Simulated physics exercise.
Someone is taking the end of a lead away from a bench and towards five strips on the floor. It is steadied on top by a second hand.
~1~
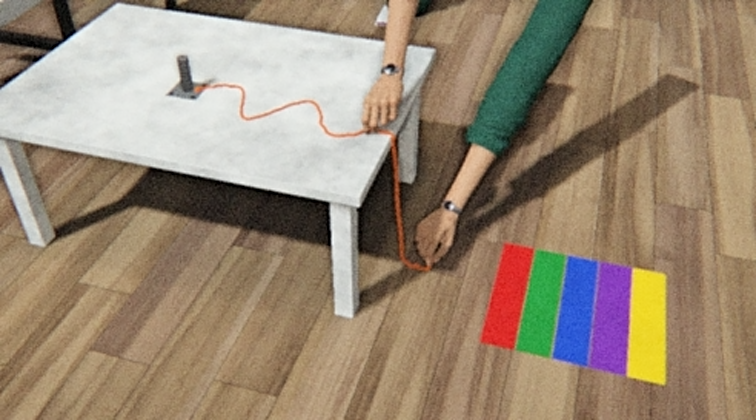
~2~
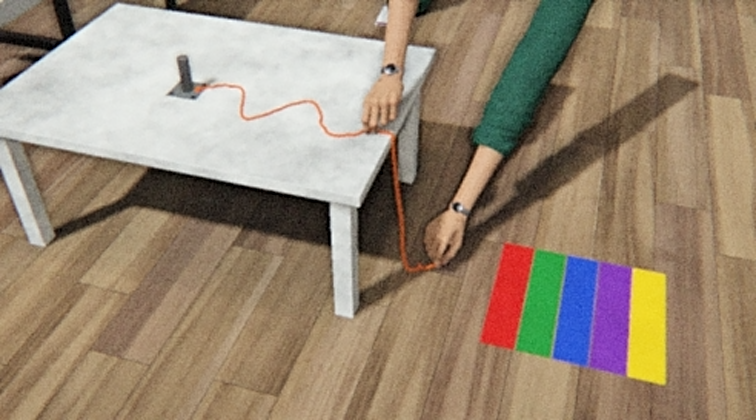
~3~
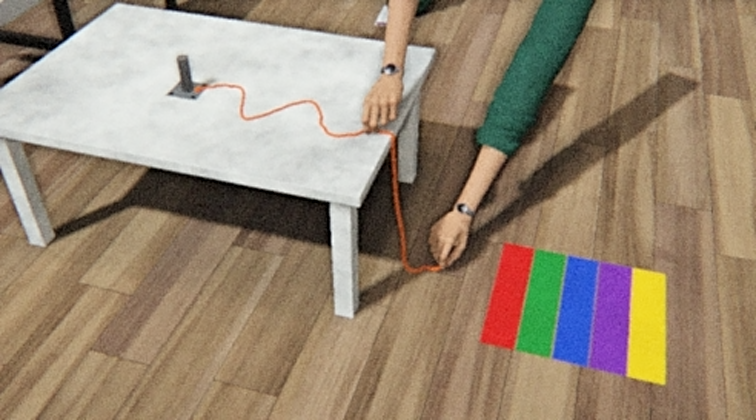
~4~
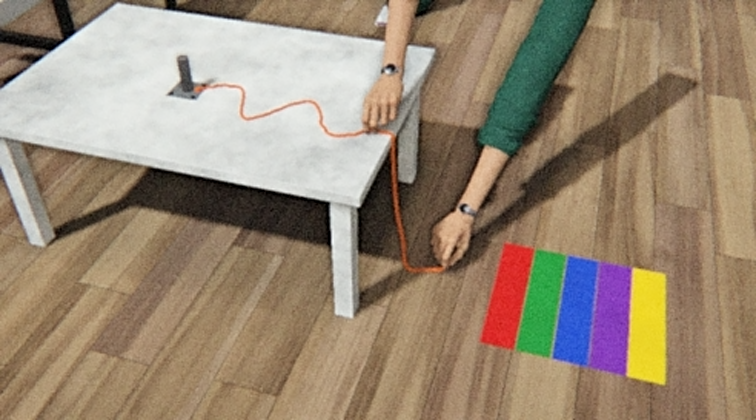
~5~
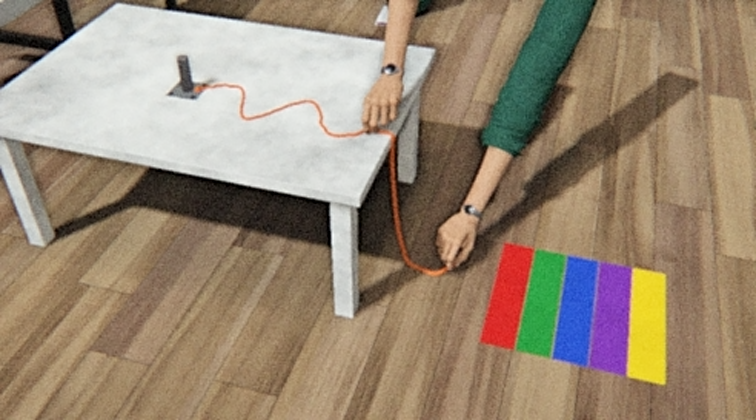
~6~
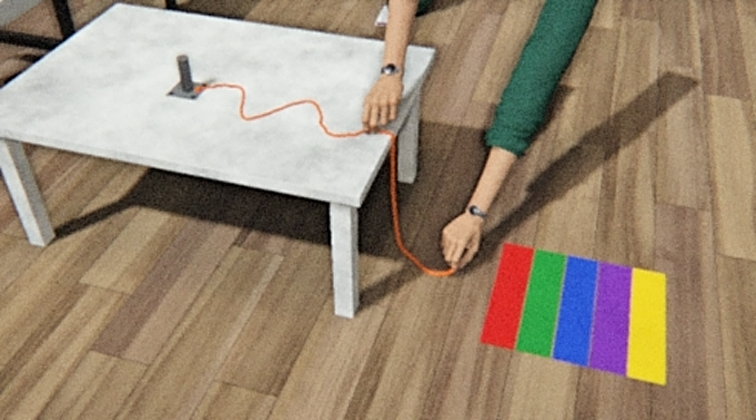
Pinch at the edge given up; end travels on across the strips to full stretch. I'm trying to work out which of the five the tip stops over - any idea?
I would say the yellow one.
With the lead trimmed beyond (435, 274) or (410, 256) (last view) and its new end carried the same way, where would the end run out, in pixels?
Estimated pixels: (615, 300) then (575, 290).
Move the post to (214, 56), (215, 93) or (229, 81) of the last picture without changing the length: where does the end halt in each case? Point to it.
It works out at around (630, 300), (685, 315) and (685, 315) for the three tries.
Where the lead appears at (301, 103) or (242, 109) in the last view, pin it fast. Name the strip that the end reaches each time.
In order, blue and purple.
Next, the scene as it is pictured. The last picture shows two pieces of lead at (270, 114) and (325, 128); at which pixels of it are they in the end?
At (318, 116), then (411, 146).
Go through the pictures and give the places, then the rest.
In the first picture, end (432, 261); red (501, 326); green (536, 334); blue (573, 342); purple (609, 350); yellow (647, 358).
In the second picture, end (441, 263); lead through (234, 86) (256, 117) (319, 110) (369, 130) (397, 186) (403, 251).
In the third picture, end (446, 264).
In the fourth picture, end (448, 264); lead through (234, 86) (256, 117) (319, 110) (369, 130) (395, 185) (404, 251).
In the fifth picture, end (453, 265).
In the sixth picture, end (458, 266); lead through (234, 86) (256, 117) (319, 110) (369, 130) (393, 185) (403, 250).
A little later, end near (577, 291); over blue.
Next, end near (625, 301); over purple.
When it is tight, end near (653, 307); over yellow. It halts on the yellow strip.
